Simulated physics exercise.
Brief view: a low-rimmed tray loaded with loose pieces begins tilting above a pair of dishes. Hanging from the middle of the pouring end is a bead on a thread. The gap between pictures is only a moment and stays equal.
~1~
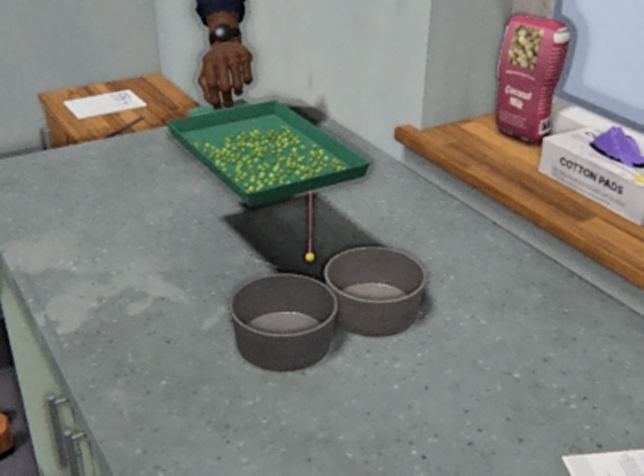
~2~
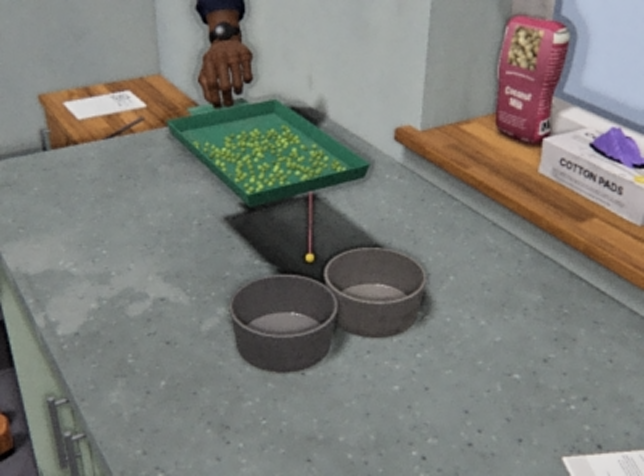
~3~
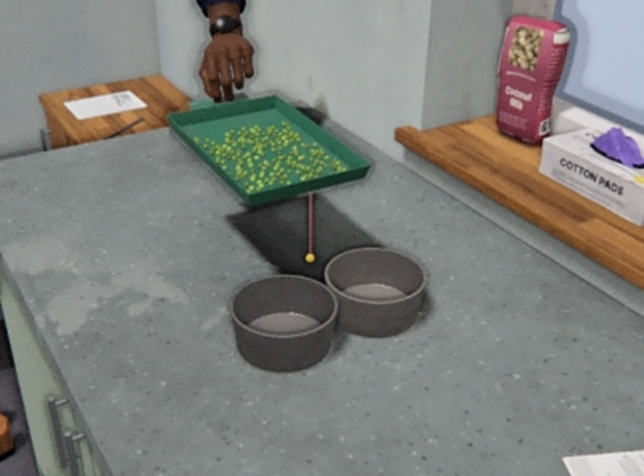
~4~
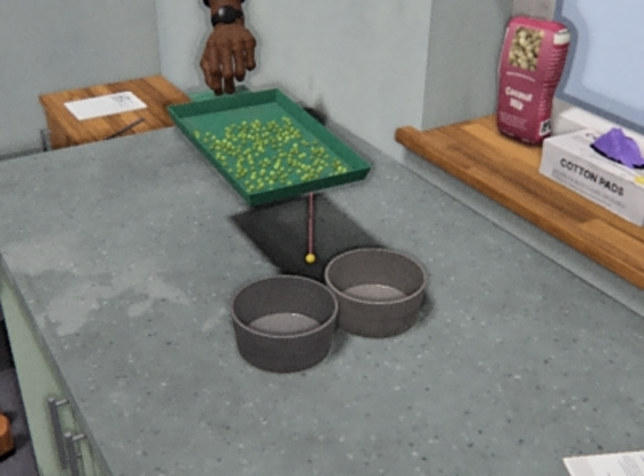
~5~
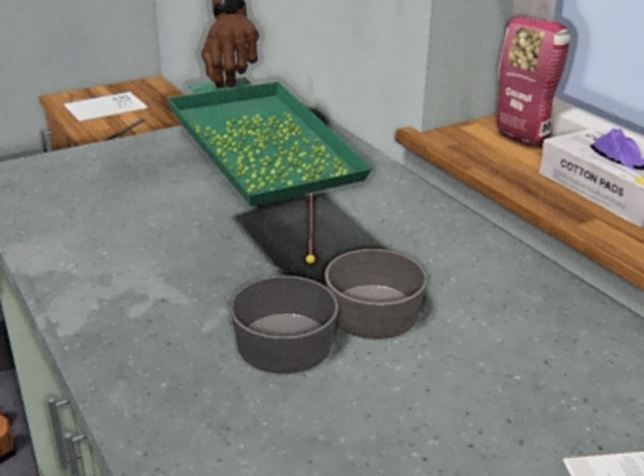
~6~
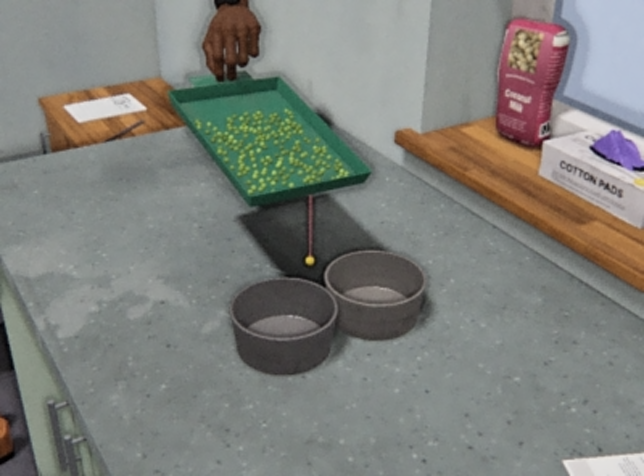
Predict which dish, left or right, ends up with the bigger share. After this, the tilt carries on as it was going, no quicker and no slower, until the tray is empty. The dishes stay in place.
Right.
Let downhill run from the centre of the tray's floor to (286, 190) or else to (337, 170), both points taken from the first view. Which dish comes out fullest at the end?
Try 1: The left-side dish; try 2: The right-side dish.
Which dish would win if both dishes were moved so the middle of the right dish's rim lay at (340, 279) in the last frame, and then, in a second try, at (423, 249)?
Try 1 - the dish at right, try 2 - the dish at left.
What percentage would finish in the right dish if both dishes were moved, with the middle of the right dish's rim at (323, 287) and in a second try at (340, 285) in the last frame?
In the first position around 50 percent, in the second around 70 percent.
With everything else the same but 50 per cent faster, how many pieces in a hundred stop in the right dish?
Estimate: Some 90%.
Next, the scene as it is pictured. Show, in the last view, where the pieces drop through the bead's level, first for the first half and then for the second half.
Around (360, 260) first; around (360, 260) second.
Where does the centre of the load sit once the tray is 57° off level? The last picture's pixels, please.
Centre estimate: (324, 174).
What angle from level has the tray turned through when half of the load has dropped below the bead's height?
About 95° of tilt.
Just after the last frame, tray tipped steeply; every one on the tray.
A moment on, tray tipped right over; roughly a quarter on the tray; about a tenth in the left dish; roughly half in the right dish; roughly a quarter in the air.
Further on, tray tipped past a quarter turn; about a tenth in the left dish; the larger part in the right dish; just a few outside both.
When it is over, tray tipped past a quarter turn; about a tenth in the left dish; the larger part in the right dish; just a few outside both.
